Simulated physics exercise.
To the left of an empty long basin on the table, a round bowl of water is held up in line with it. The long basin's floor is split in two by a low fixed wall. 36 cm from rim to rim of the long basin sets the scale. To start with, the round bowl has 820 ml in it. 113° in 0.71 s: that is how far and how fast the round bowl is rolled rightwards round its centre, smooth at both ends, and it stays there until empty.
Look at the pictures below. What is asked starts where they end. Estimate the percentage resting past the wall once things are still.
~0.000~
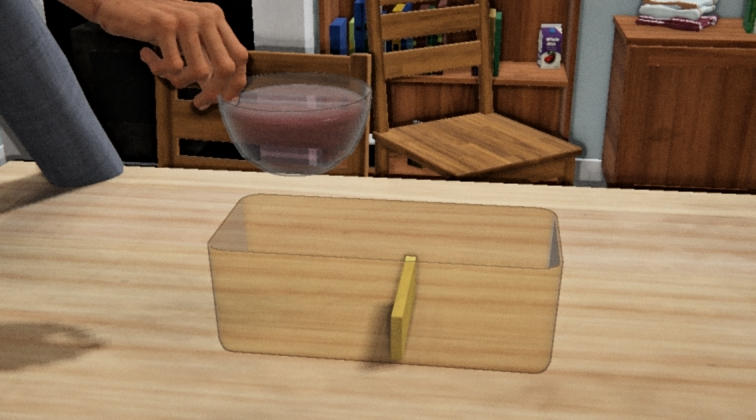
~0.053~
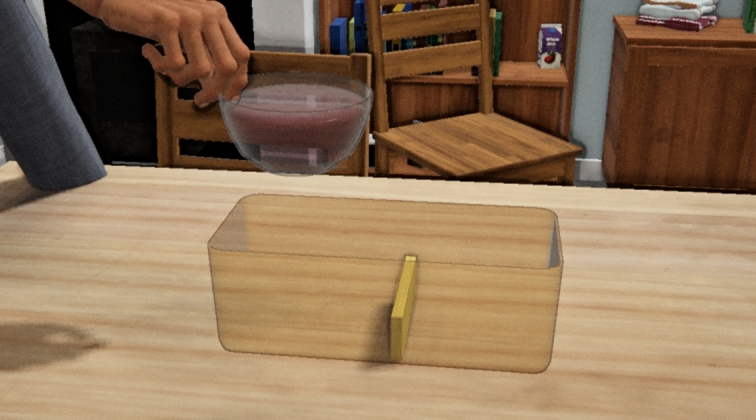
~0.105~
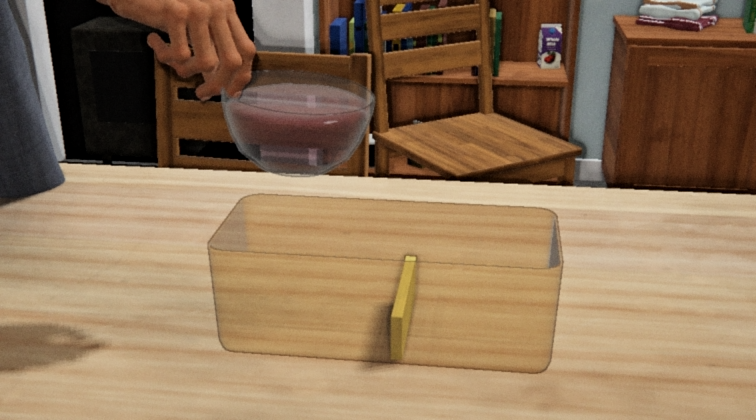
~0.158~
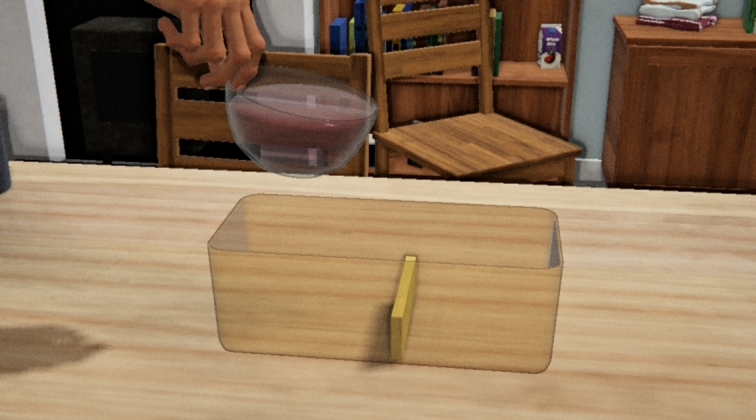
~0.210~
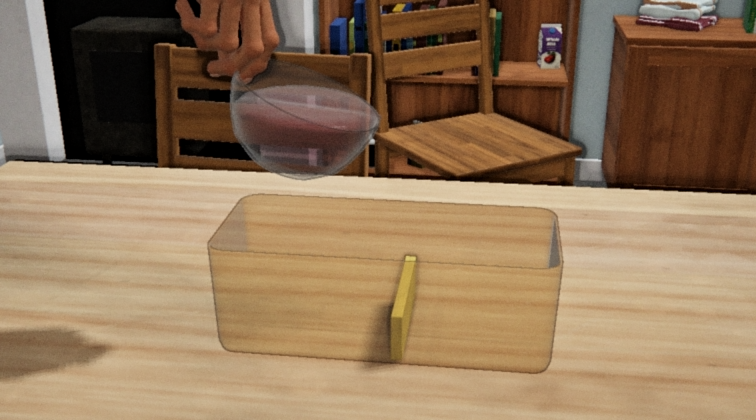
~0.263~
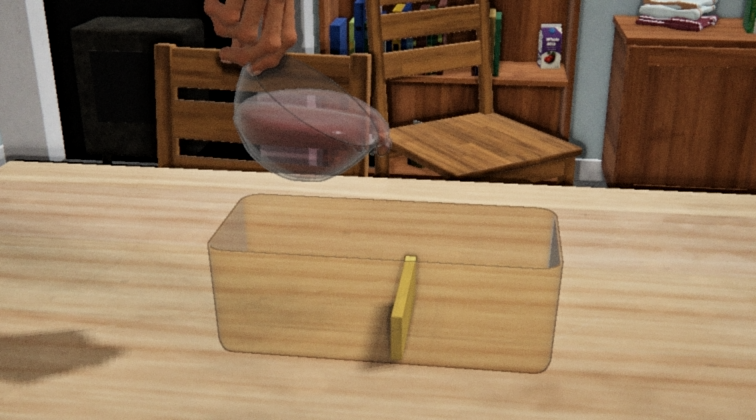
I would say roughly 57 percent.
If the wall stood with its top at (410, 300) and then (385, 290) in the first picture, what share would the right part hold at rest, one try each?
One try each: Around 55 percent and then around 75 percent.
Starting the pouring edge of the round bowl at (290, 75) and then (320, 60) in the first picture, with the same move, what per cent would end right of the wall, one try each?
I'd say 10 percent on the first go, 20 percent on the next.
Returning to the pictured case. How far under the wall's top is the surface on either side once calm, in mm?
Left about 40 mm, while the right is about 32 mm.
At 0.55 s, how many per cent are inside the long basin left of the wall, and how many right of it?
About 14 % left, 50 % right.
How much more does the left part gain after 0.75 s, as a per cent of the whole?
Near 2 in a hundred.
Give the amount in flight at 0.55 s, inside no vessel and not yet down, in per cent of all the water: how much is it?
Some 22 per cent, I reckon.
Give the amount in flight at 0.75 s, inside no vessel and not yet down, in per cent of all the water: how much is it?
Around 3 percent of it is airborne.
By 0.55 s the tilt is 99° and 13 per cent is still to pour, 15 is left of the wall and 51 right of it.
By 0.75 s the tilt is 113° and 0 per cent is still to pour, 39 is left of the wall and 58 right of it.
By 0.97 s the tilt is 113° and 0 per cent is still to pour, 41 is left of the wall and 57 right of it.
By 1.21 s the tilt is 113° and 0 per cent is still to pour, 42 is left of the wall and 57 right of it.
At rest 42 per cent lies left of the wall, 57 right of it and 1 outside.
